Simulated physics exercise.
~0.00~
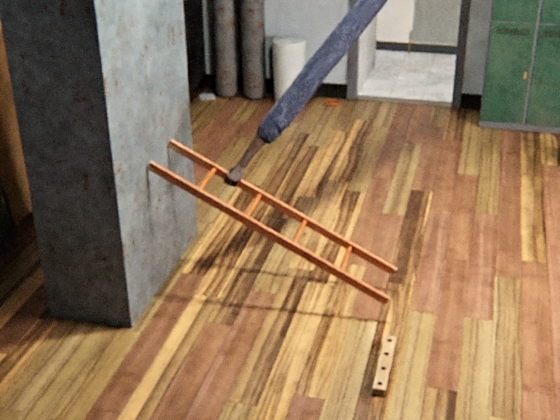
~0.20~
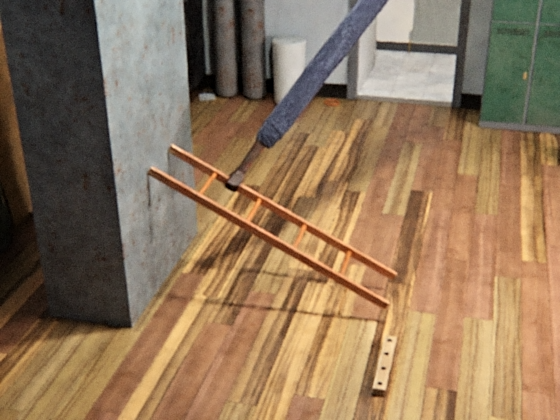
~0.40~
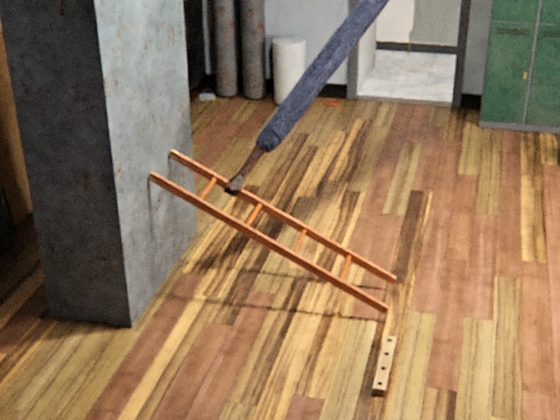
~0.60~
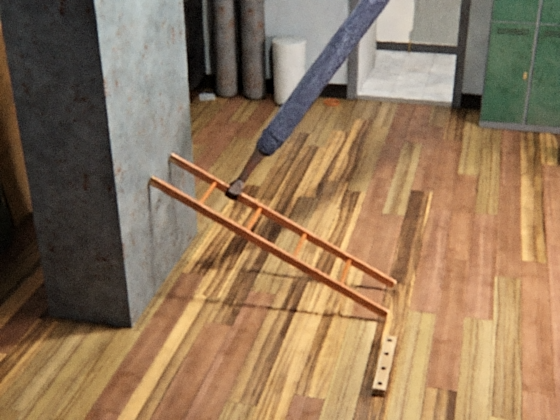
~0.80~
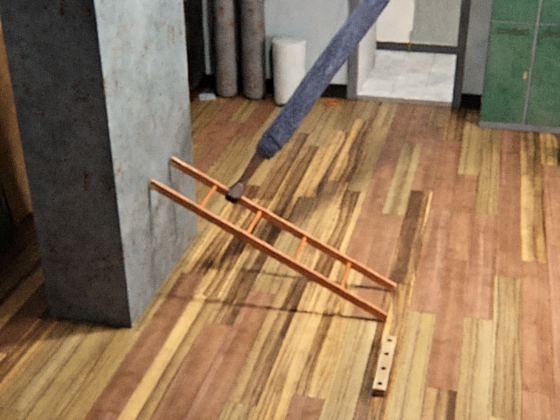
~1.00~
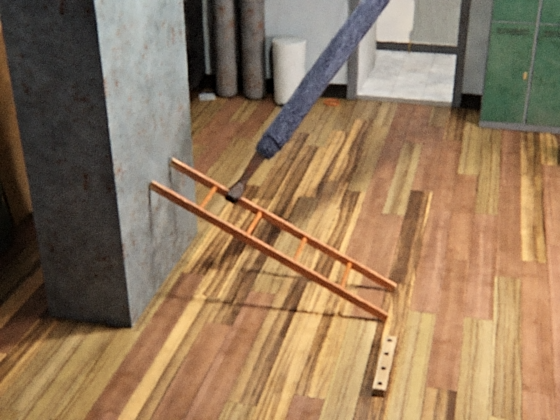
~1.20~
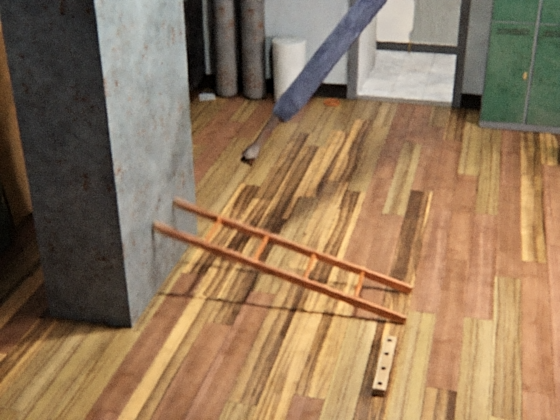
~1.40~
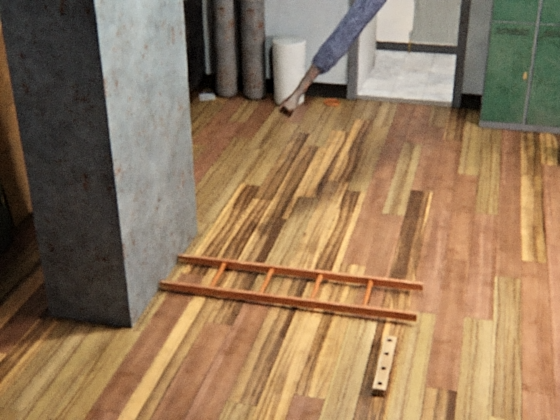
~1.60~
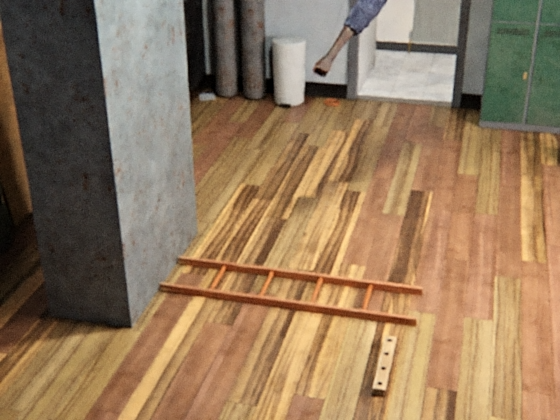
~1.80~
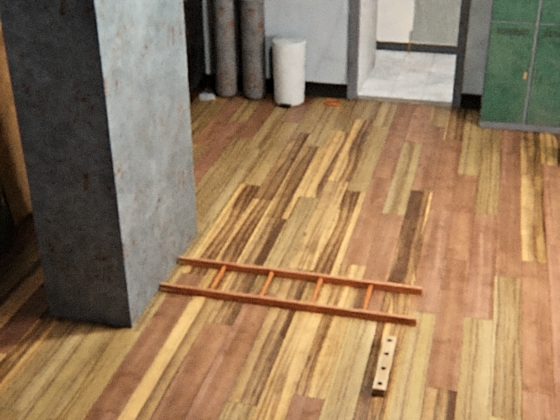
To begin with, an arm in a blue sleeve holds a small orange ladder at a slant, its upper end against a gray pillar on the left and its lower end near a strip of wood on the plank floor. The hand eases the ladder down very slightly, then steadies it. Next, the hand lets go and draws back toward the upper right. The ladder's feet slide out to the right, past the end of the strip, as its top slips down the pillar. It drops flat onto the floor and lies still while the arm leaves the view.
